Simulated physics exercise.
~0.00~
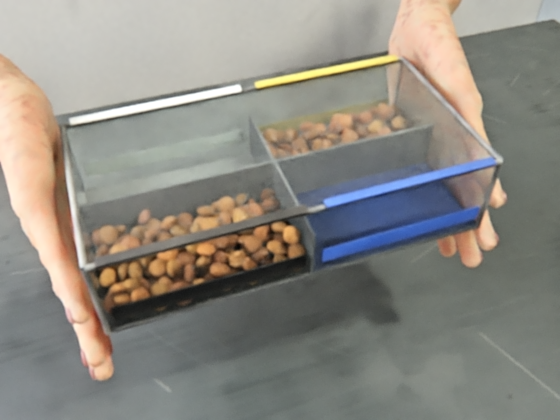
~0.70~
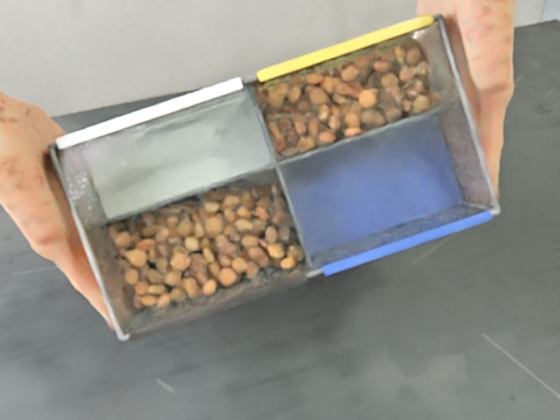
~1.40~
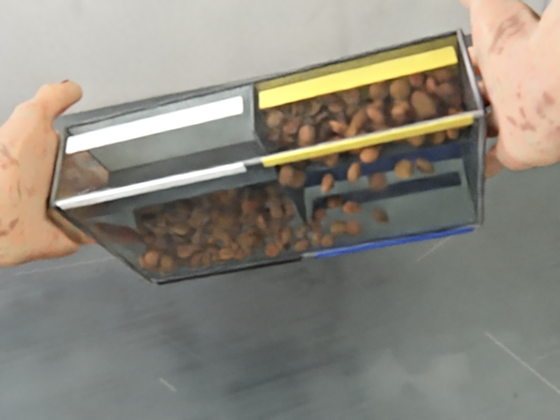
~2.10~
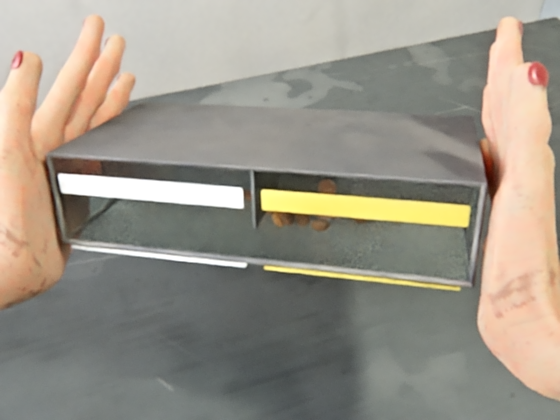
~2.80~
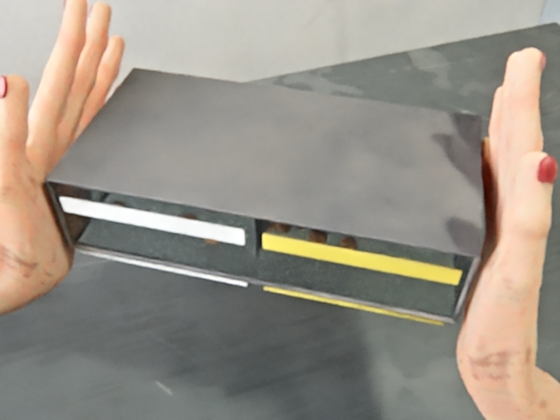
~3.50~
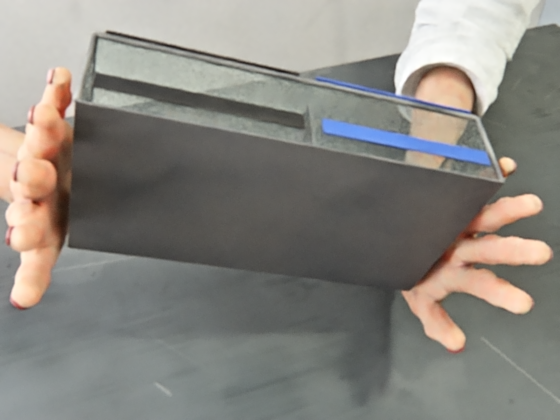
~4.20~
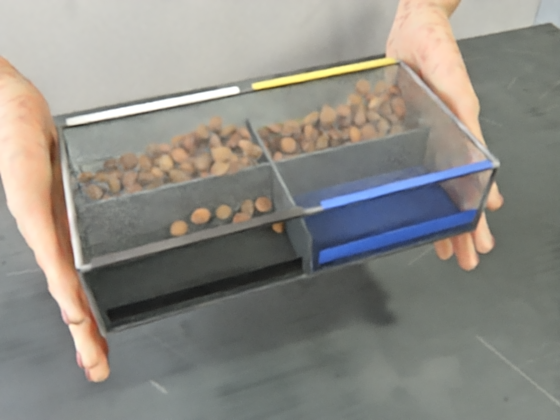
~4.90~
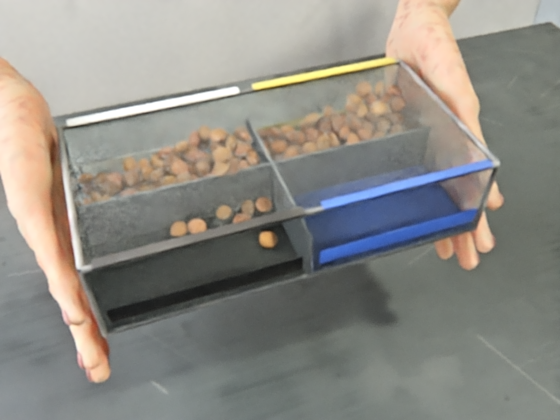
At first, two hands hold a flat, clear-lidded box of four compartments, with small brown pieces piled in the black-marked one at front left and the yellow-marked one at back right. The hands tip the box up on its side, and pieces tumble about inside. They roll it on until it is upside down, its dark base hiding most of the contents. The box then turns onward, base toward the viewer and blue strip on top, until it is upright again. It ends with pieces heaped in the white and yellow compartments, a few in the black and none in the blue.
